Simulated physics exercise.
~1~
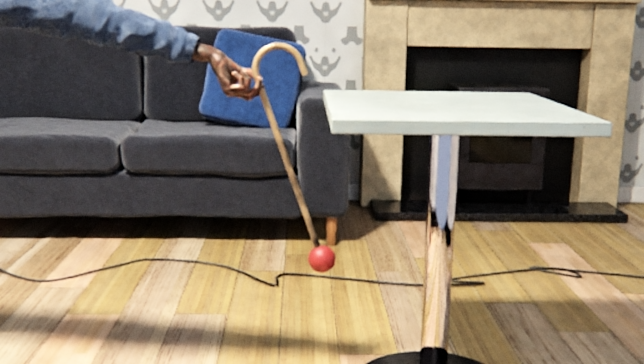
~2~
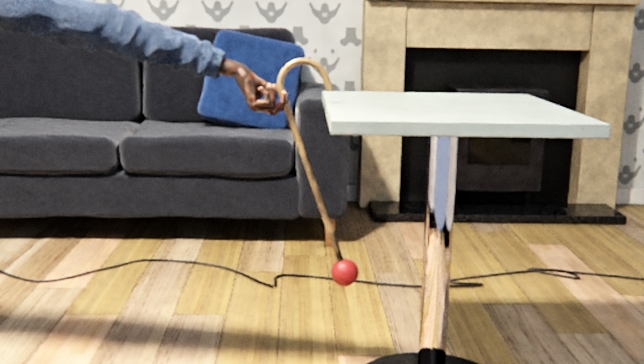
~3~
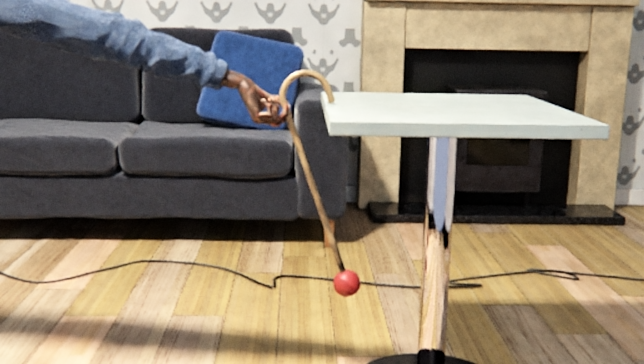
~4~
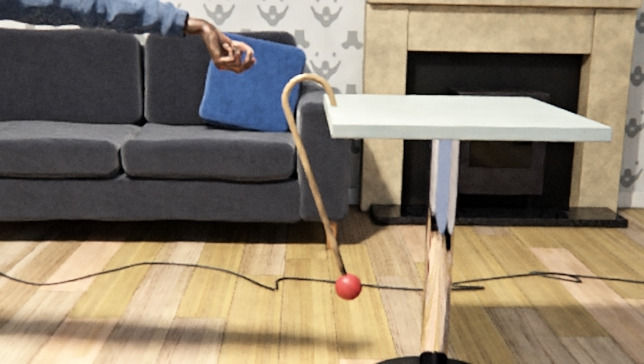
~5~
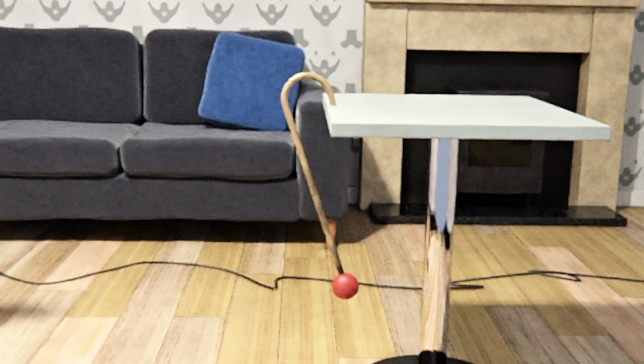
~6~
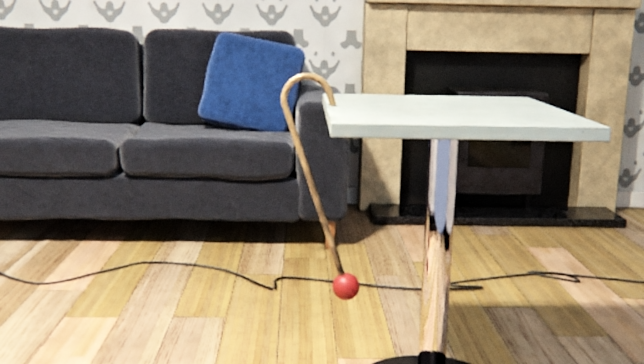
The footage shows a hand moving a long object with a curved handle and a round red end rightward and down, hooking it over a white table's left edge. The hand lets go and withdraws to the left, leaving the object hanging there, nearly still.
